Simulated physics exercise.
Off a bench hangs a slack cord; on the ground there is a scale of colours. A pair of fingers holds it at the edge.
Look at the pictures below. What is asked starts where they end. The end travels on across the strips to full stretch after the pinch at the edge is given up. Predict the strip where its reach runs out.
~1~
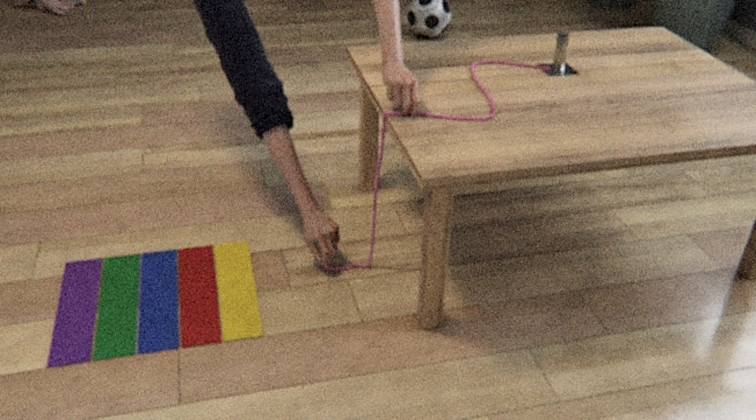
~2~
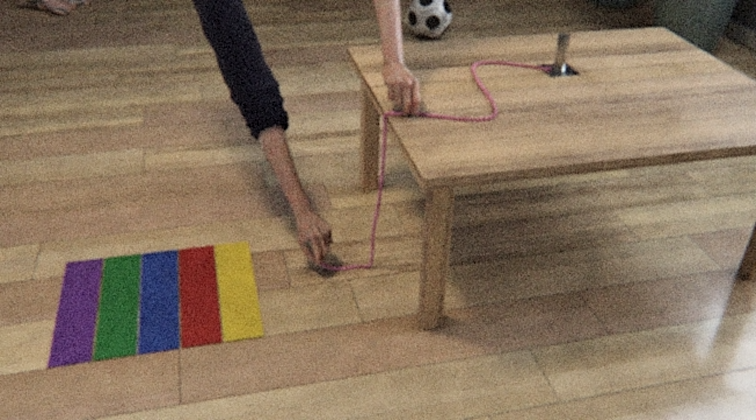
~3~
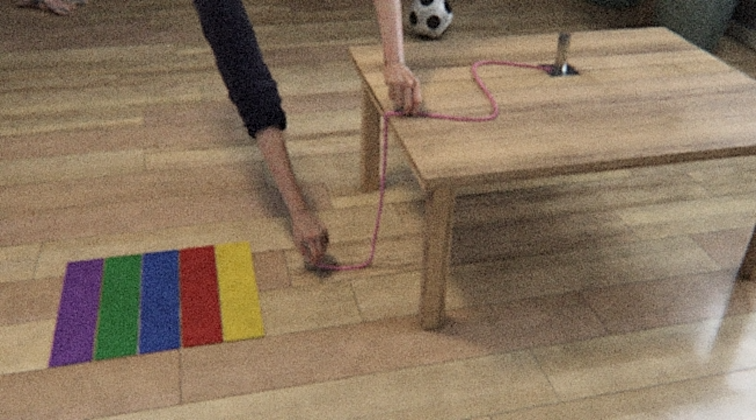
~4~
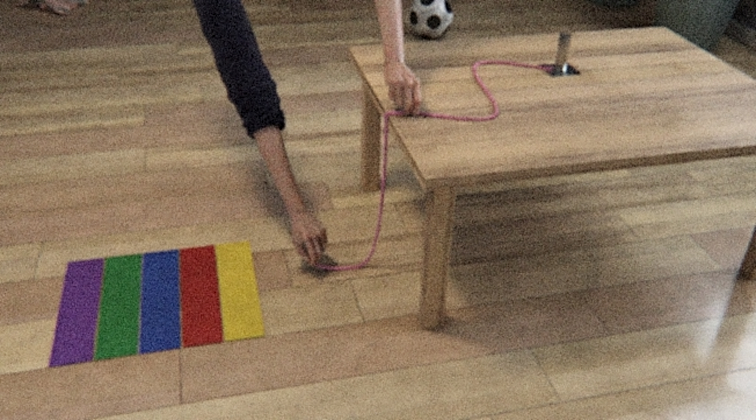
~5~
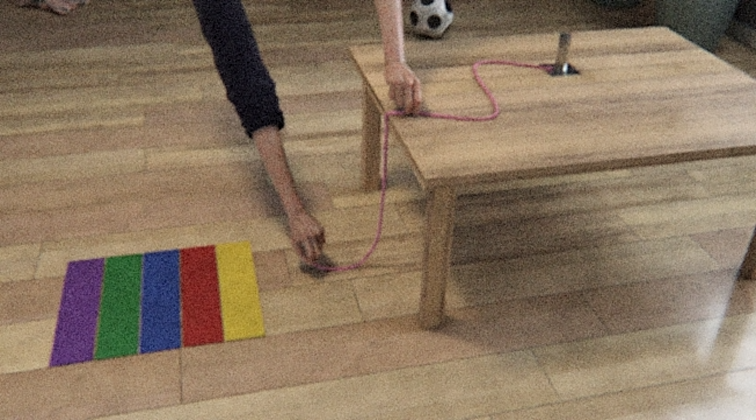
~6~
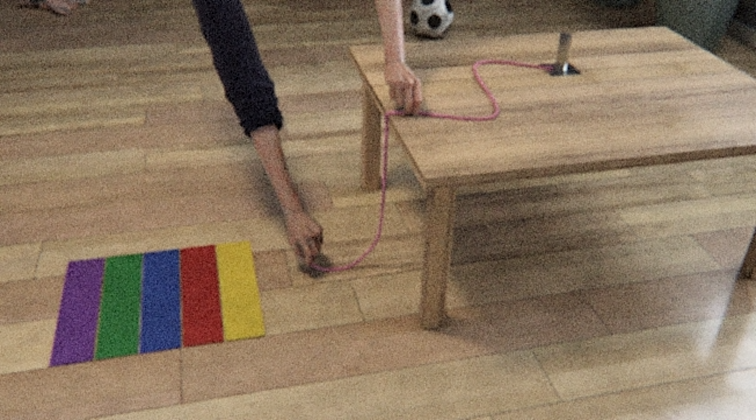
Its reach runs out at the purple strip.
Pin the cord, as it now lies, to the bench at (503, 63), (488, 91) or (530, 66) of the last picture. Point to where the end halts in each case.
Estimated pixels in sequence: (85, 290), (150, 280) and (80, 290).
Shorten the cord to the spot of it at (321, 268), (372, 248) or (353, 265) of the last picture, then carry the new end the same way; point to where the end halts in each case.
The places are (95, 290), (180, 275) and (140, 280).
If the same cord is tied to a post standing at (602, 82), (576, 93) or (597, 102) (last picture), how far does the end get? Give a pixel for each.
Roughly (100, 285), (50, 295) and (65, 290).
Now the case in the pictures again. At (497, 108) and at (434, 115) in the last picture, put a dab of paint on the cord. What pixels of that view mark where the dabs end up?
To (383, 97) for the first and to (313, 137) for the second.
A little later, end near (140, 282); over blue.
Next, end near (96, 288); over purple.
When it is tight, end near (70, 291); over purple. It gets as far as the purple strip.
